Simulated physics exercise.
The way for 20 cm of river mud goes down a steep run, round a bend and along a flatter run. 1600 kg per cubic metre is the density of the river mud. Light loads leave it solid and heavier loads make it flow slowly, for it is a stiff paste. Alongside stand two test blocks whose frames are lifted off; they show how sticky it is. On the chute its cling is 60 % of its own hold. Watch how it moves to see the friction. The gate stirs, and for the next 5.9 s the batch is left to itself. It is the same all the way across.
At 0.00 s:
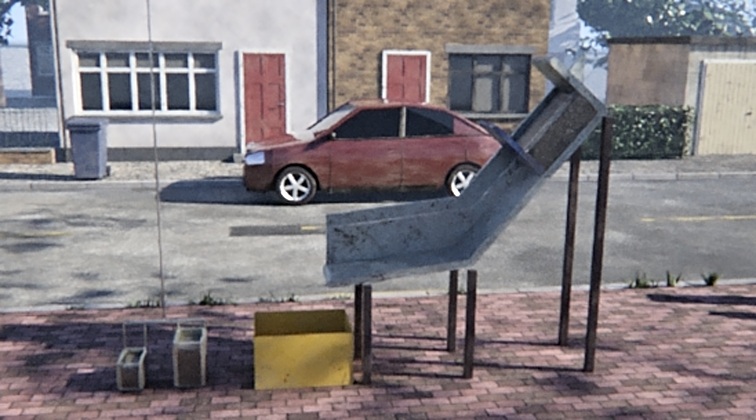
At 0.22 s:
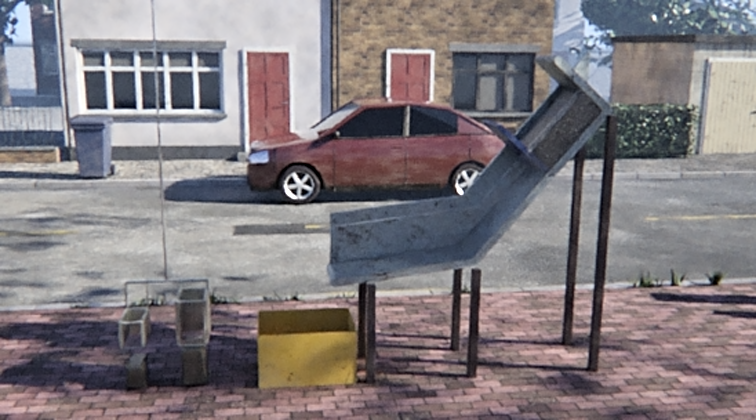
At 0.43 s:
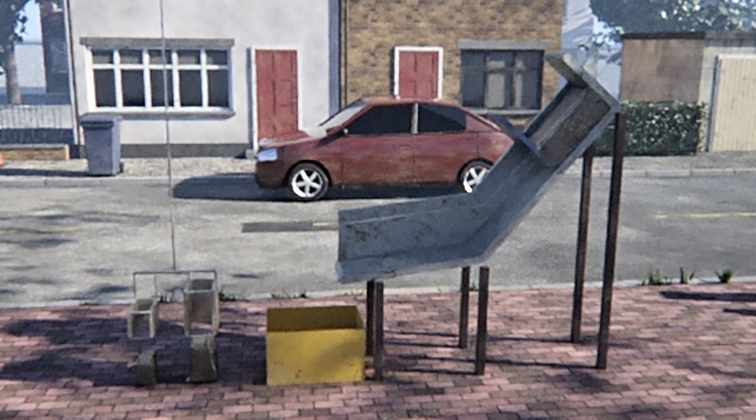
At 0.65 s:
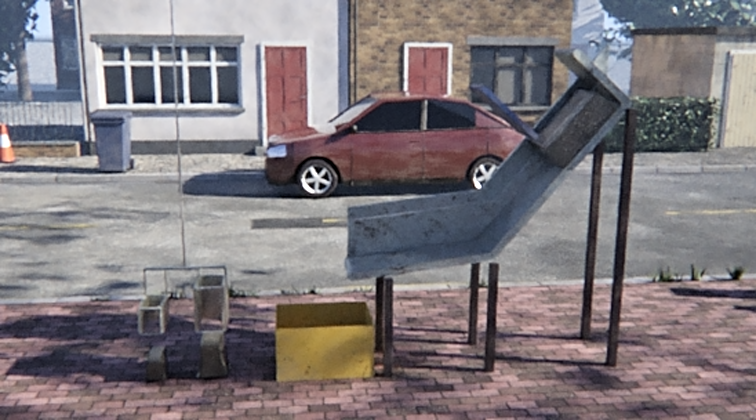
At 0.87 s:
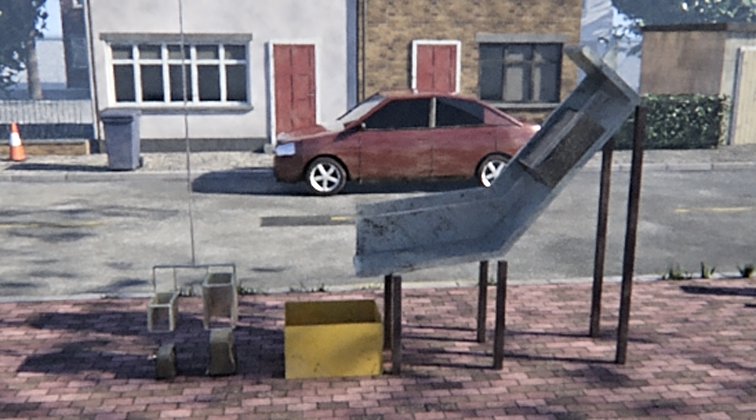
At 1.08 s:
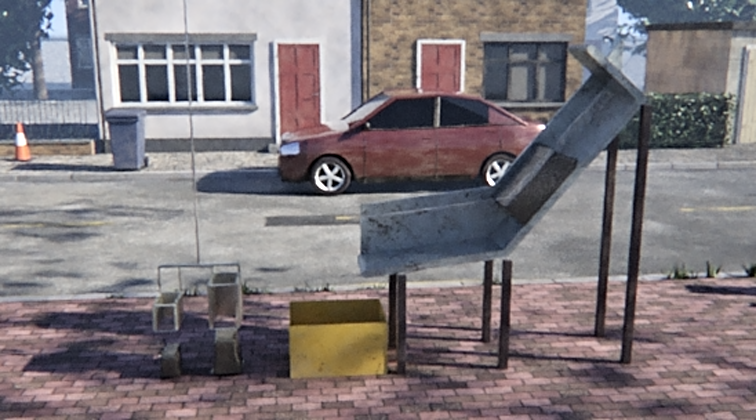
In the video, open casings lift off two small blocks beside a yellow bin, and the blocks settle slightly. A gate on the raised grey chute swings open, and dark mud slides down the steep run toward the bend.
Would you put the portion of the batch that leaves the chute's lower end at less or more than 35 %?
My call: Less.
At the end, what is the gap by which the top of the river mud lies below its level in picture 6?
About 58.5 cm.
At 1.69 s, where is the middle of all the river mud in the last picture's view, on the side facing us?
(437, 251), roughly.
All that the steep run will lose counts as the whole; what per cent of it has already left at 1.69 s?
I'd put it near 100 per cent.
After 1.69 s, none is on the steep run, all on the flatter one and 0 % past the end.
After 2.41 s, none is on the steep run, all on the flatter one and 0 % past the end.
After 3.13 s, none is on the steep run, all on the flatter one and 0 % past the end.
After 3.84 s, none is on the steep run, all on the flatter one and 0 % past the end.
After 6.31 s, none is on the steep run, all on the flatter one and 0 % past the end.
